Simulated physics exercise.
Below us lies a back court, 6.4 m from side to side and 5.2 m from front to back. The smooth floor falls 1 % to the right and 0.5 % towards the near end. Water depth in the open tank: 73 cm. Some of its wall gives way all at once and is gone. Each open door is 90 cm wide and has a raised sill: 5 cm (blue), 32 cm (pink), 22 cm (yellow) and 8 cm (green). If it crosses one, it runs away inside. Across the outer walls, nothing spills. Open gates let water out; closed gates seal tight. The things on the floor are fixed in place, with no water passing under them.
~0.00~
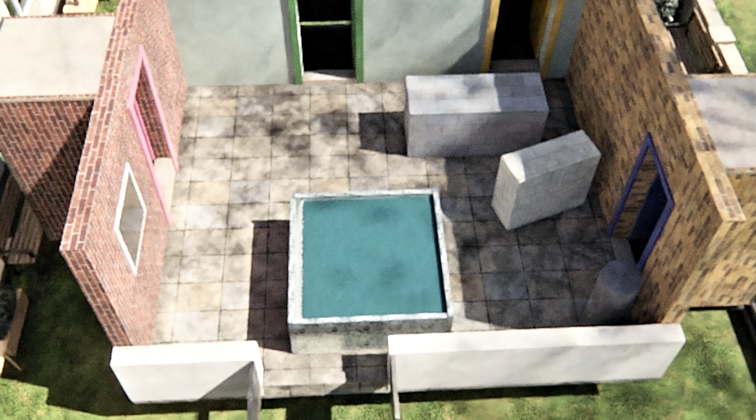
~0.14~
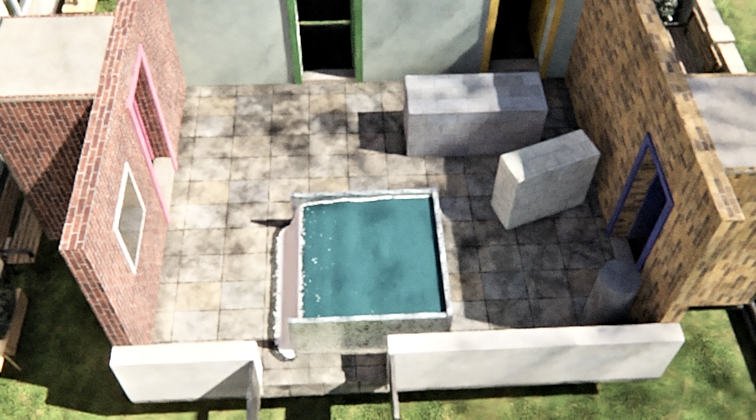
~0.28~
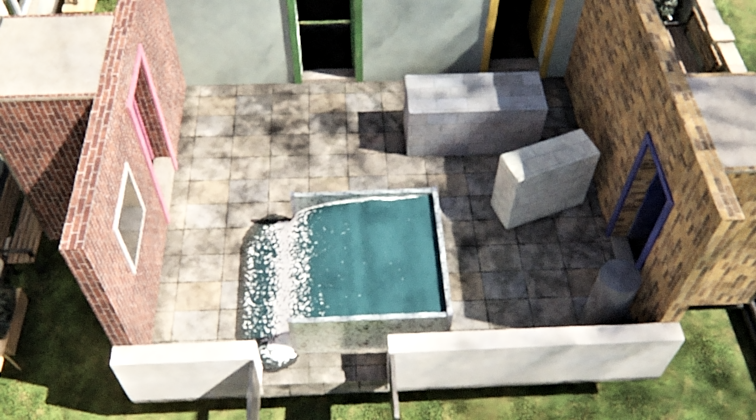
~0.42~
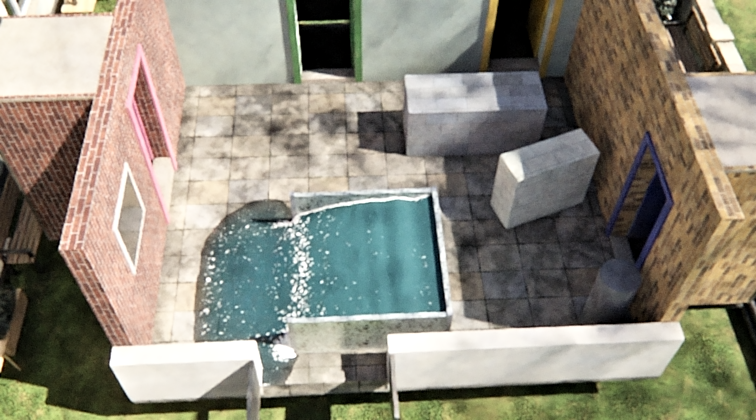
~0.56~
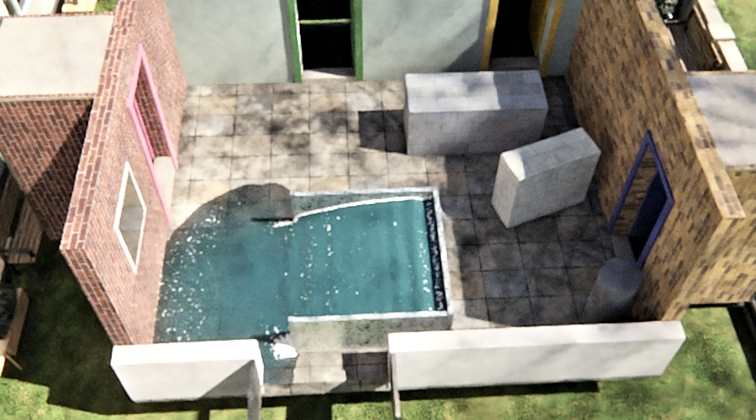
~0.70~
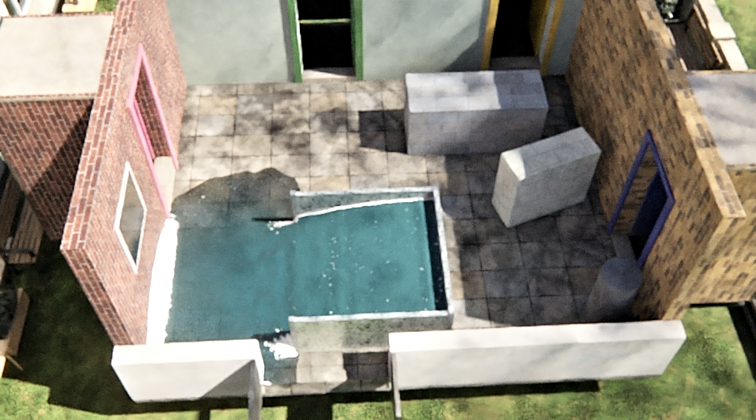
The footage shows a paved courtyard with a square tank of still water; its left side gives way, and water pours out in a foaming rush, spreading left across the paving to the red brick wall beneath the white-framed window.
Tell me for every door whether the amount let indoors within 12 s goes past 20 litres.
Blue door: Falls short; pink door: Falls short; yellow door: Falls short; green door: Tops the amount.
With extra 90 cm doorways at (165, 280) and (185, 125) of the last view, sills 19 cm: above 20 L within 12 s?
Well, the first one ends up on the high side, the second one on the low side.
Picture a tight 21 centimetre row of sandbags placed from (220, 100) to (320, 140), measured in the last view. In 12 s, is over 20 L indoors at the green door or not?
Outcome - green: Pass.
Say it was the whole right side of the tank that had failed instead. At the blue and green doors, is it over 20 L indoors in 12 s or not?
Outcome at blue: Exceeded; outcome at green: Not exceeded.
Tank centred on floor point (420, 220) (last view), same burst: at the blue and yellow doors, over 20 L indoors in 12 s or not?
Then: Blue past it, yellow below.
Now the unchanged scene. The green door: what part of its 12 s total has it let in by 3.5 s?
Some 10 per cent by then.
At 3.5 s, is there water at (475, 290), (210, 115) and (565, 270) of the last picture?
Point 1: Unreached; point 2: Reached; point 3: Unreached.
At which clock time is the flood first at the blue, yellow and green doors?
Doors: Blue 6.0 s / yellow 3.8 s / green 2.6 s.
After 1.4 s water covers 25 % of the floor and is deepest (56 cm) near (151, 371); blue door not reached, pink door 23 cm at the sill, 0 L in, yellow door not reached, green door not reached.
After 2.2 s water covers 30 % of the floor and is deepest (40 cm) near (151, 371); blue door not reached, pink door 24 cm at the sill, 0 L in, yellow door not reached, green door not reached.
After 3.5 s water covers 55 % of the floor and is deepest (30 cm) near (187, 91); blue door not reached, pink door 15 cm at the sill, 0 L in, yellow door not reached, green door 16 cm at the sill, 4 L in.
After 7.0 s water covers 80 % of the floor and is deepest (21 cm) near (562, 81); blue door 4 cm at the sill, 0 L in, pink door 9 cm at the sill, 0 L in, yellow door 15 cm at the sill, 1 L in, green door 7 cm at the sill, 50 L in.
After 12.0 s water covers 95 % of the floor and is deepest (12 cm) near (564, 171); blue door 8 cm at the sill, 6 L in, pink door 5 cm at the sill, 0 L in, yellow door 10 cm at the sill, 1 L in, green door 10 cm at the sill, 50 L in.
